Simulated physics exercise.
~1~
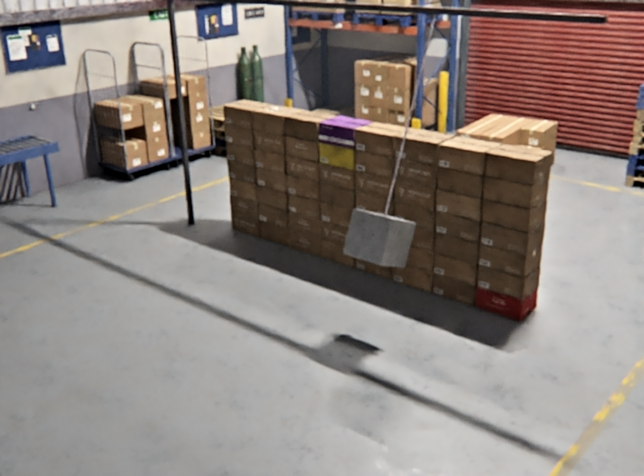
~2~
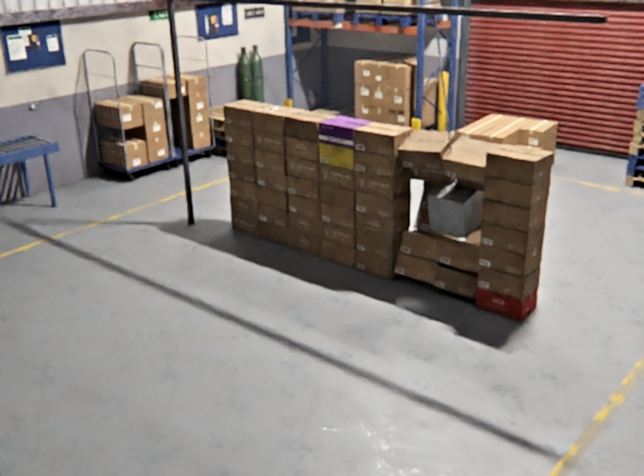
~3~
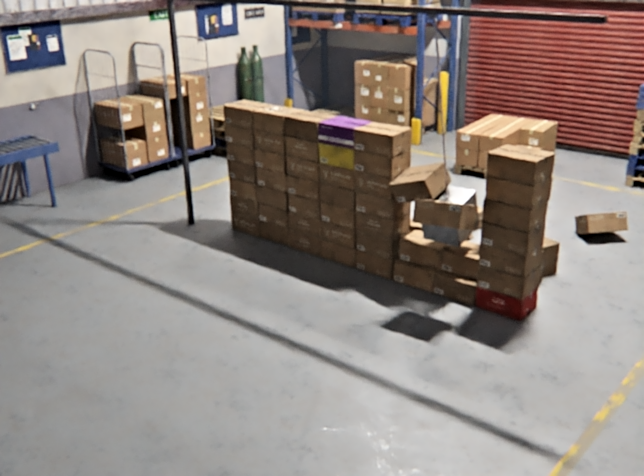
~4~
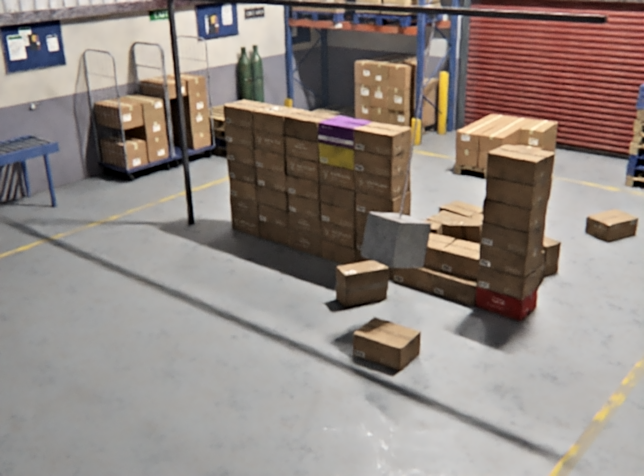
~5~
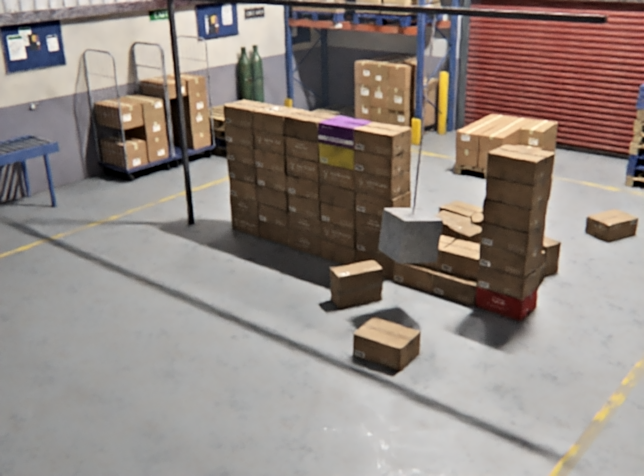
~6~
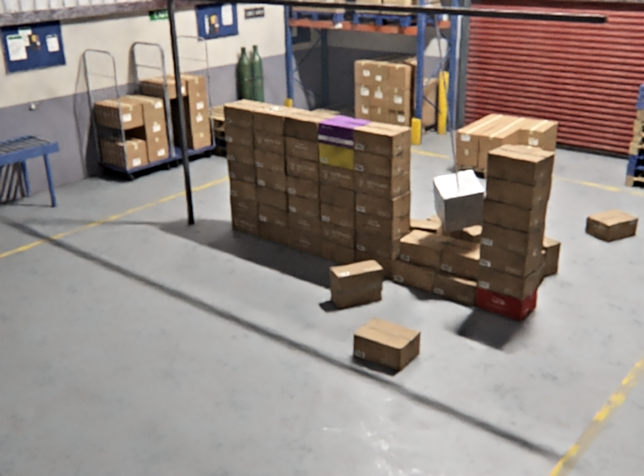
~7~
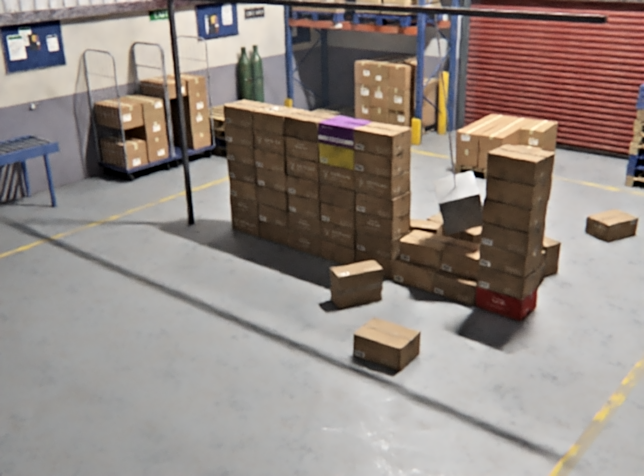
In a warehouse seen from above at an angle, a freestanding wall of brown cartons crosses the grey floor, with a purple and a yellow carton near its top and a red one at its lower right corner. A grey block on a line hangs before it, with a red shutter behind. The block swings right into the wall and punches through near the right end. Cartons above sag and tumble, some landing in front and one behind to the right. The block swings back out, then into the gap again, where it tilts beside the standing right column, the coloured cartons still in place.
